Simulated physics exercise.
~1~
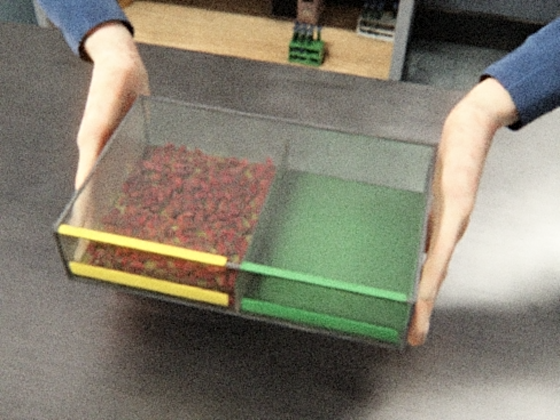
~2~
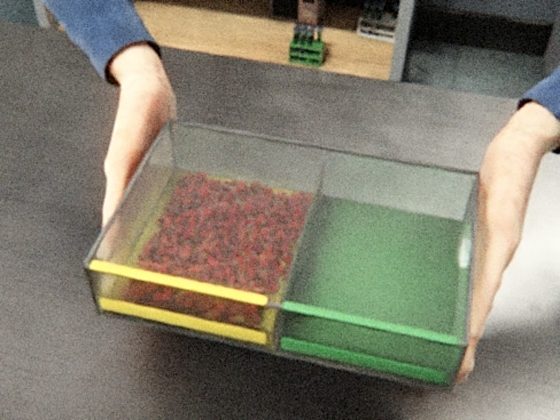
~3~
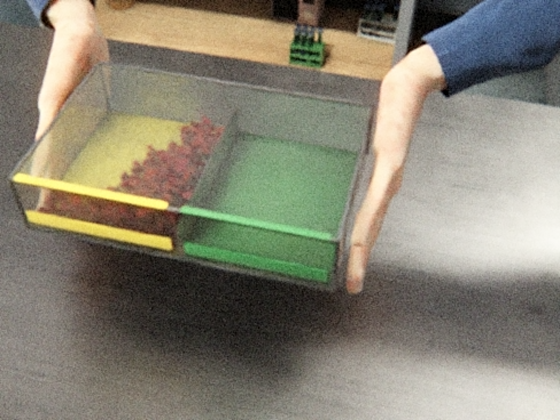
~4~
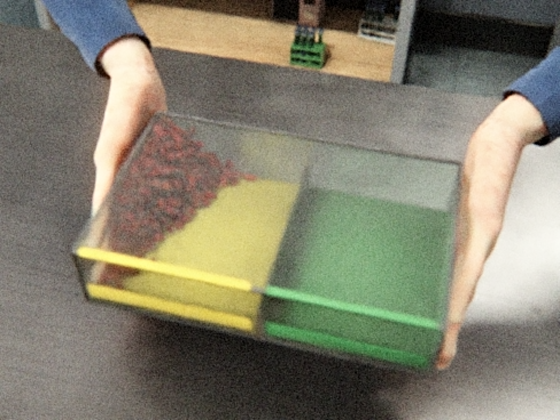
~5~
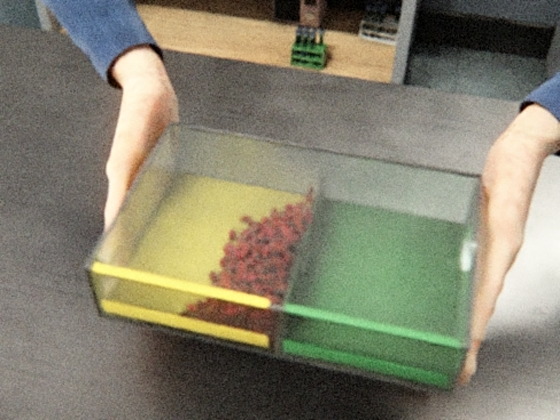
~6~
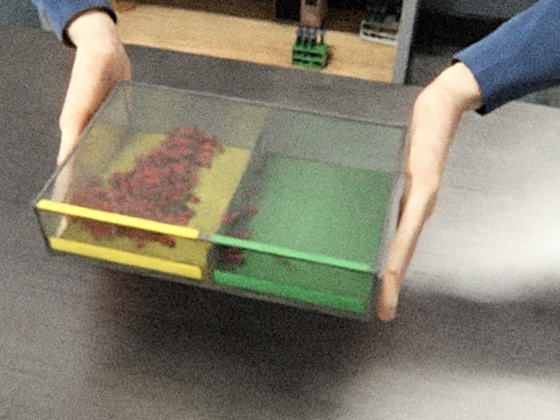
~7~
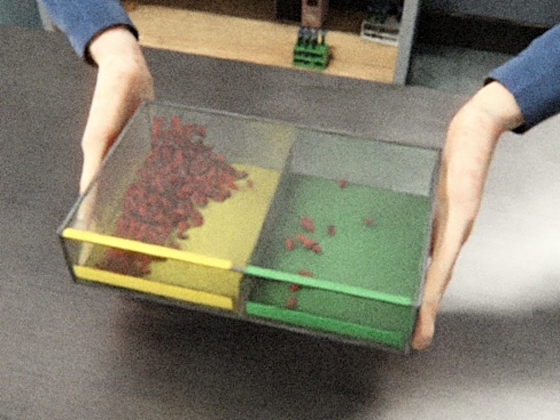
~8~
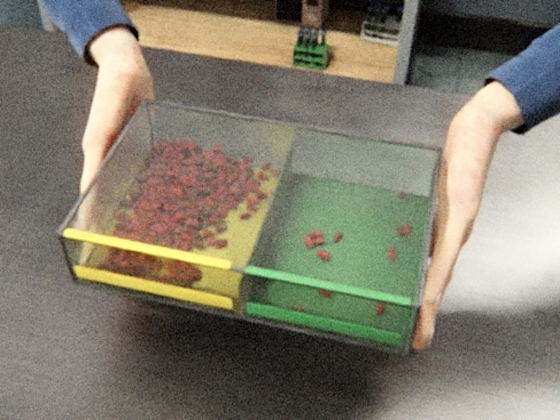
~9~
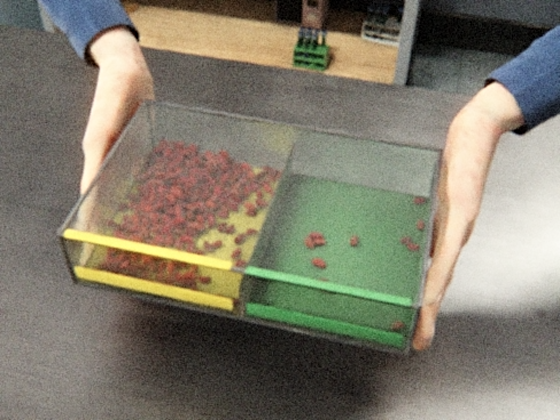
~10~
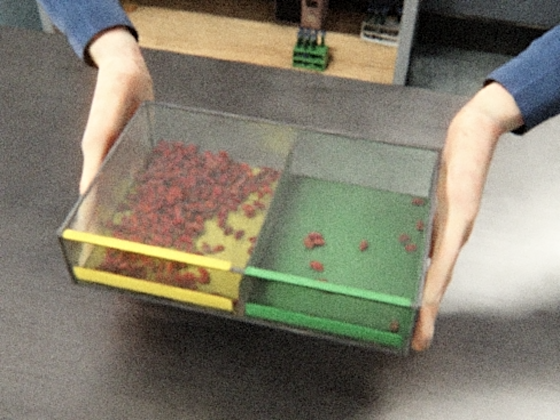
Two hands shake a clear divided box, and a few red beans cross from yellow to green.
